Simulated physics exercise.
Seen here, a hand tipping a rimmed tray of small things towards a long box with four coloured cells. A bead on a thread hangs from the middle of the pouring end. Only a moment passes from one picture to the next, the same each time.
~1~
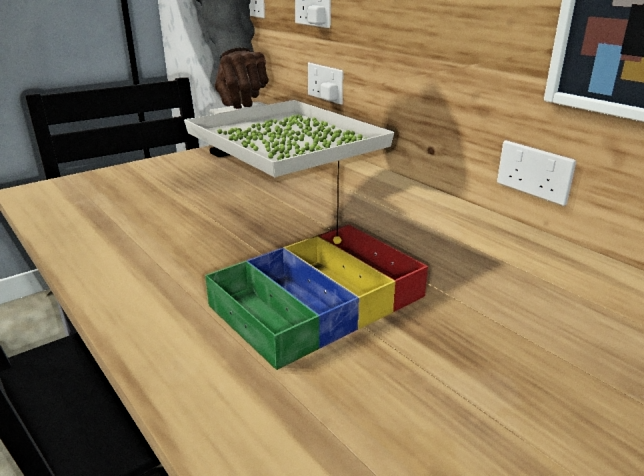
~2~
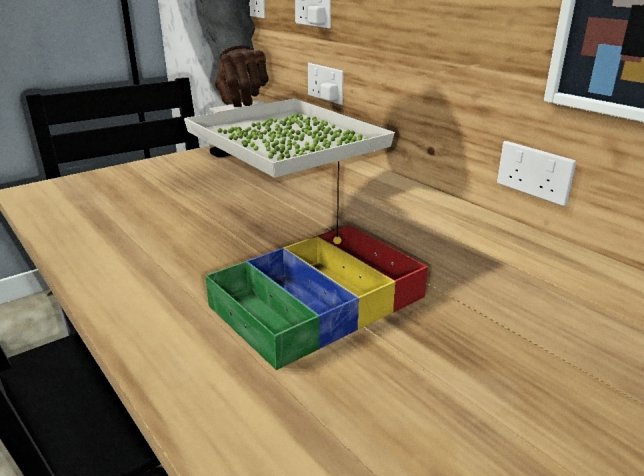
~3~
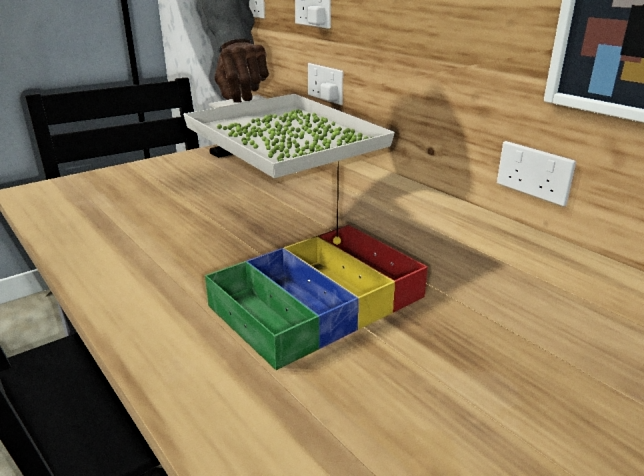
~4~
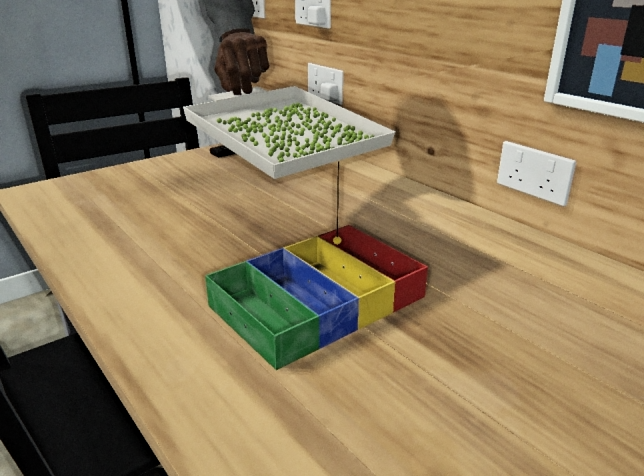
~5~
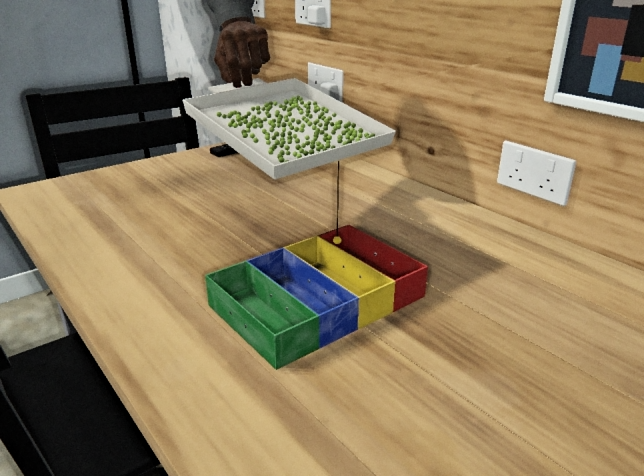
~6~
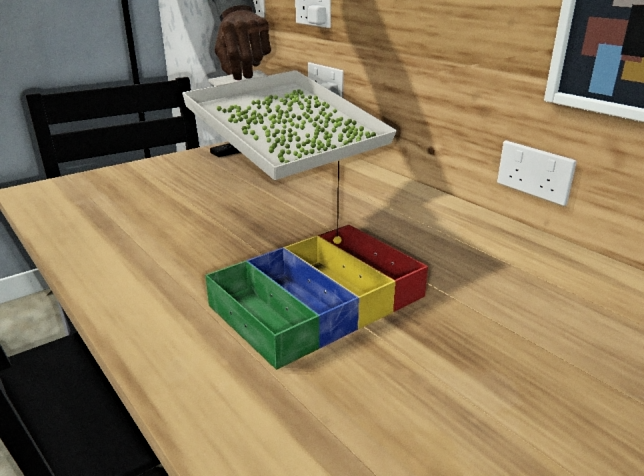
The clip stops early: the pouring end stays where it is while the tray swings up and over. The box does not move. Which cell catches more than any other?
The blue cell gets the most.
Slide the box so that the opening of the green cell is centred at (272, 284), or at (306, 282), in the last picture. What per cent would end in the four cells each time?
The first gives 100 %, the second 100 %.
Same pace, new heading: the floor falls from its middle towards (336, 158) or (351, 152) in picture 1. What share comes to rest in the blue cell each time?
The first gives 10 %, the second 0 %.
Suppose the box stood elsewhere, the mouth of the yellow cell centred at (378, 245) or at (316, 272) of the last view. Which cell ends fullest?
One: Green. Two: Yellow.
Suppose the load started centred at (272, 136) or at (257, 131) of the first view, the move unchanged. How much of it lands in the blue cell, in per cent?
Roughly 60 per cent, and 70 per cent.
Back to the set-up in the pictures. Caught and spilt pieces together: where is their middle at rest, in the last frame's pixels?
Around (326, 308).
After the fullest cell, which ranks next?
It is the yellow cell.
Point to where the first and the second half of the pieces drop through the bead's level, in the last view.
The first part at (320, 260); the rest at (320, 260).
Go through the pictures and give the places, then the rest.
The first frame shows corners of the pouring end at (274, 161) and (391, 132), level; middle of the load at (292, 138), dried peas; bead on its thread at (337, 240); green cell at (297, 339); blue cell at (339, 319); yellow cell at (376, 302); red cell at (410, 286).
The second frame shows corners of the pouring end at (274, 161) and (391, 132), level; middle of the load at (292, 137).
The third frame shows corners of the pouring end at (274, 162) and (391, 132), tipped barely, lowest at the left corner; middle of the load at (291, 135).
The fourth frame shows corners of the pouring end at (275, 163) and (392, 132), tipped a little, lowest at the left corner; middle of the load at (292, 131).
The fifth frame shows corners of the pouring end at (275, 164) and (393, 131), tipped a little, lowest at the left corner; middle of the load at (292, 128).
The sixth frame shows corners of the pouring end at (275, 165) and (393, 130), tipped a little, lowest at the left corner; middle of the load at (304, 122); green cell at (297, 339); blue cell at (339, 319); yellow cell at (376, 302); red cell at (410, 286).
Soon after the last picture, tray tipped steeply; nearly all on the tray; a stray few falling or outside the box.
A little later, tray tipped right over; nearly all on the tray; a stray few in the blue cell; a stray few in the yellow cell; a stray few falling or outside the box.
Later still, tray tipped past a quarter turn; about half in the blue cell; about a quarter in the yellow cell; a small part in the red cell; a stray few in the green cell; a stray few falling or outside the box.
At rest, tray tipped past a quarter turn; about half in the blue cell; about a quarter in the yellow cell; a small part in the red cell; a stray few in the green cell; a stray few outside the box.
